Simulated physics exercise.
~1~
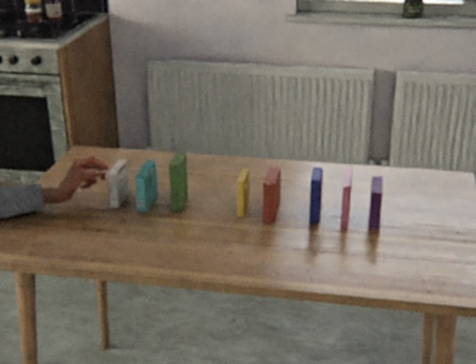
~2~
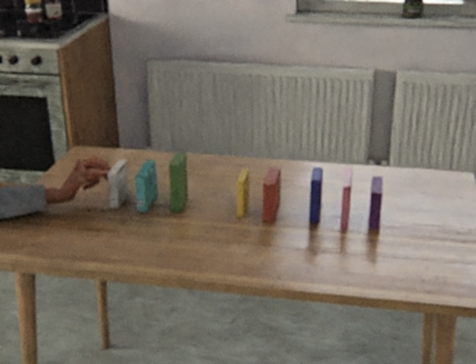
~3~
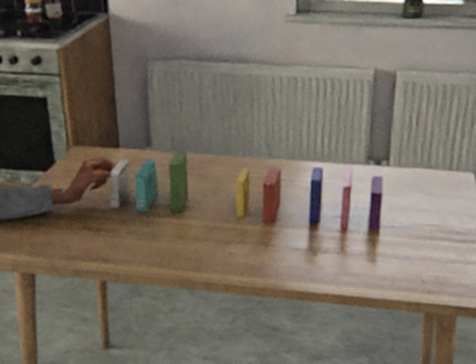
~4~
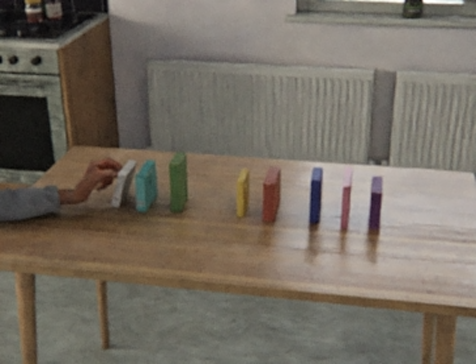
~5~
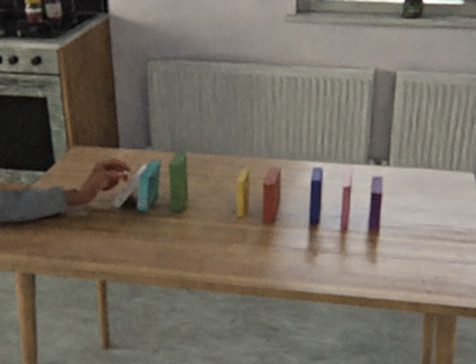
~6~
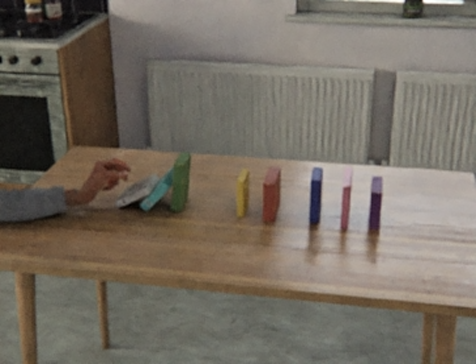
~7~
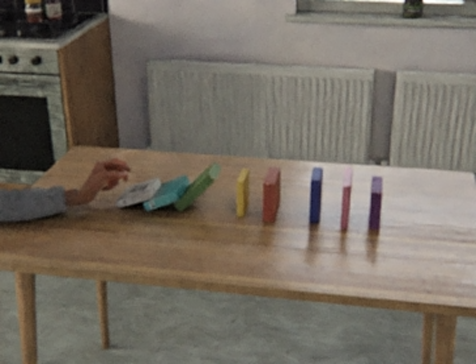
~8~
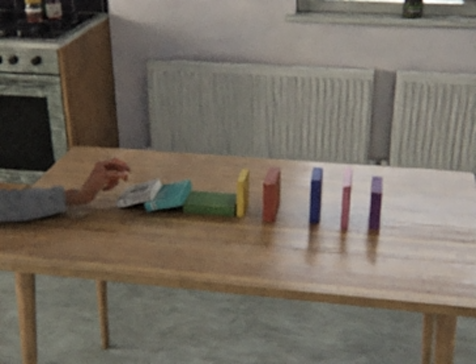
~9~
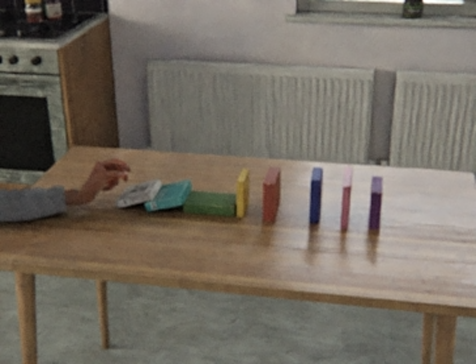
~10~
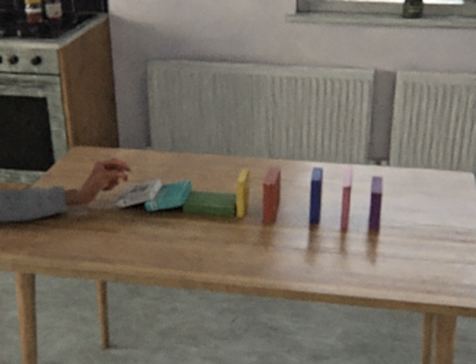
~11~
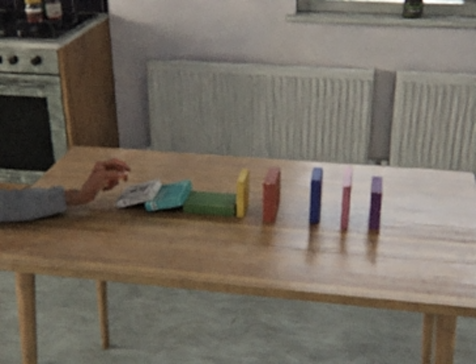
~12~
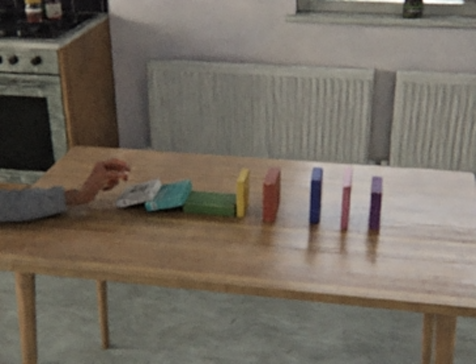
We see a hand tip the white block at the left of a domino row on a wooden table, toppling the turquoise and green ones rightward in turn. The green block lies flat by the yellow one, which stays upright with the red, blue, pink and purple pieces.
